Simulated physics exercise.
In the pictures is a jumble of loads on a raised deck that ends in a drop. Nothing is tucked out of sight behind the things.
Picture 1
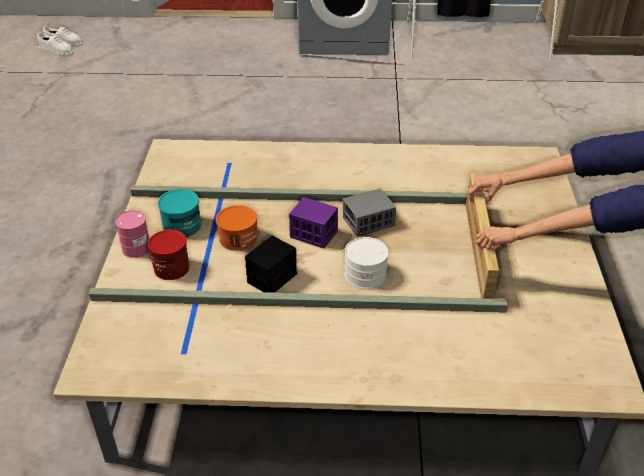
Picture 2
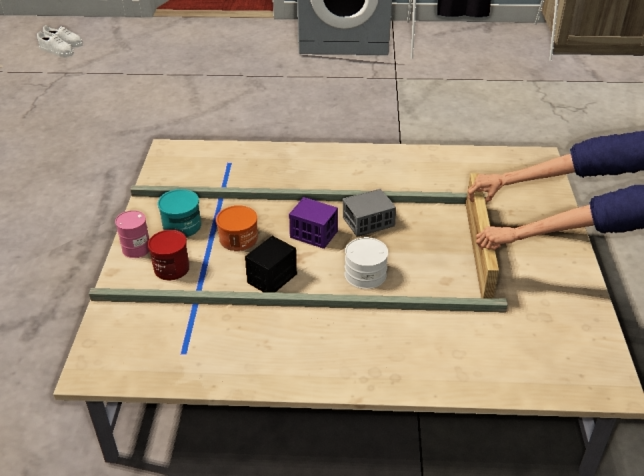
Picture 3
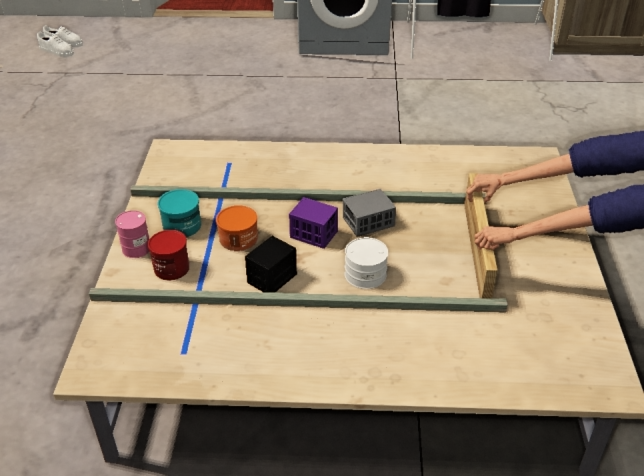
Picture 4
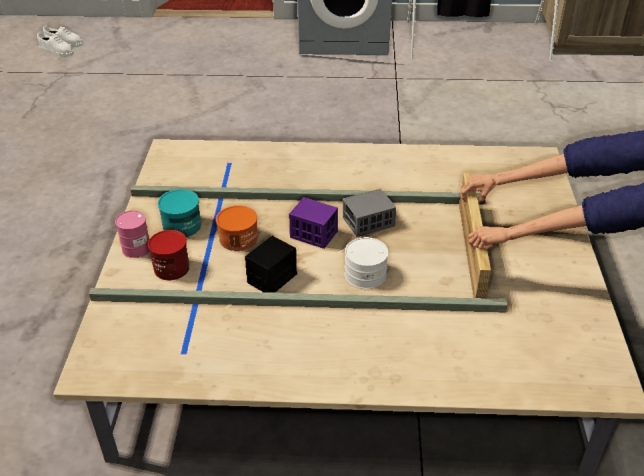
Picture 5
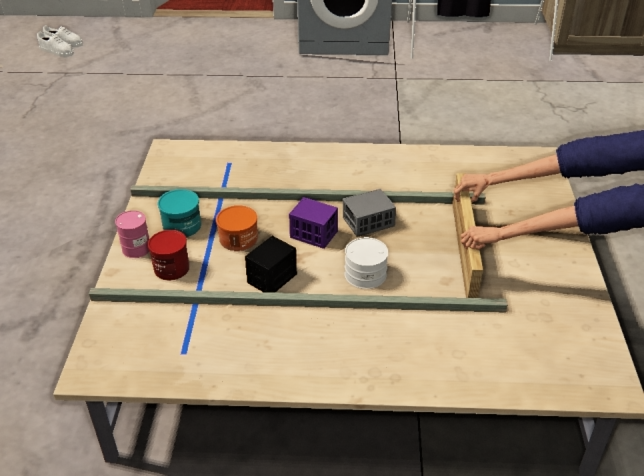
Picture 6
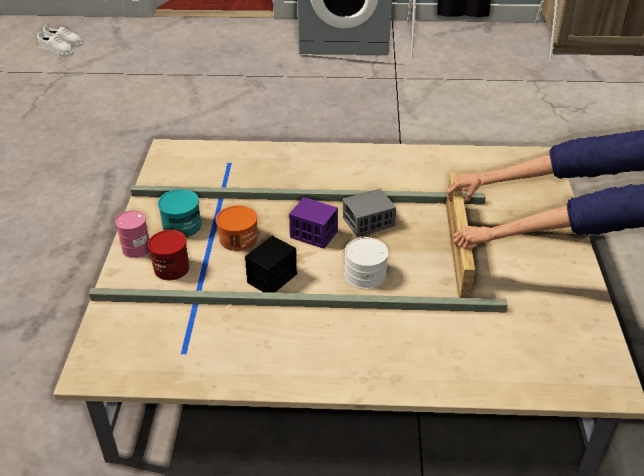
Two hands slid a wooden plank slightly to the left between two rails on a table, while the colourful pails and crates in front of it, beside and beyond a blue tape line, stayed still.
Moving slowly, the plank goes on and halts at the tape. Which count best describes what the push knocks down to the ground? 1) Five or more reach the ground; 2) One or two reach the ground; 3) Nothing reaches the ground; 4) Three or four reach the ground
Nothing reaches the ground (3).
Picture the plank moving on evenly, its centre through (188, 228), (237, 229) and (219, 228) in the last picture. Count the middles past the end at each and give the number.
1; 0; 0.
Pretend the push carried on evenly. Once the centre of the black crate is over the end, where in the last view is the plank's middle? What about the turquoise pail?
Estimated middle: (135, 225), and (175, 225) for the other.
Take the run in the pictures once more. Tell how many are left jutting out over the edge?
Overhang count: 1.
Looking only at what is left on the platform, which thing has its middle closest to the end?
Nearest at the end: The pink canister.
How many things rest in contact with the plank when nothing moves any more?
Count recorded: 4.
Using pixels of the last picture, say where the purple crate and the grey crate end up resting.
The purple crate ends up near (192, 221), and the grey crate near (198, 199).
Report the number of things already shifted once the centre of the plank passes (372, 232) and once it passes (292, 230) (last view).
It comes to 3 for the first spot, 5 for the other.
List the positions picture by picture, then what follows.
The first frame shows pink canister (134, 234); turquoise pail (180, 214); red pail (170, 255); plank (481, 235); tape (210, 244).
The second frame shows turquoise pail (180, 214); plank (481, 235).
The third frame shows red pail (170, 255); orange pail (238, 228).
The fourth frame shows pink canister (134, 234); black crate (271, 266).
The fifth frame shows turquoise pail (180, 214); grey crate (369, 212).
The sixth frame shows pink canister (134, 234); turquoise pail (180, 214); red pail (170, 255); plank (459, 234); tape (210, 244).
A little later, none off yet; pink canister at rest near (134, 234); turquoise pail at rest near (180, 214); red pail at rest near (170, 255).
When it is over, the number that fall off is zero.
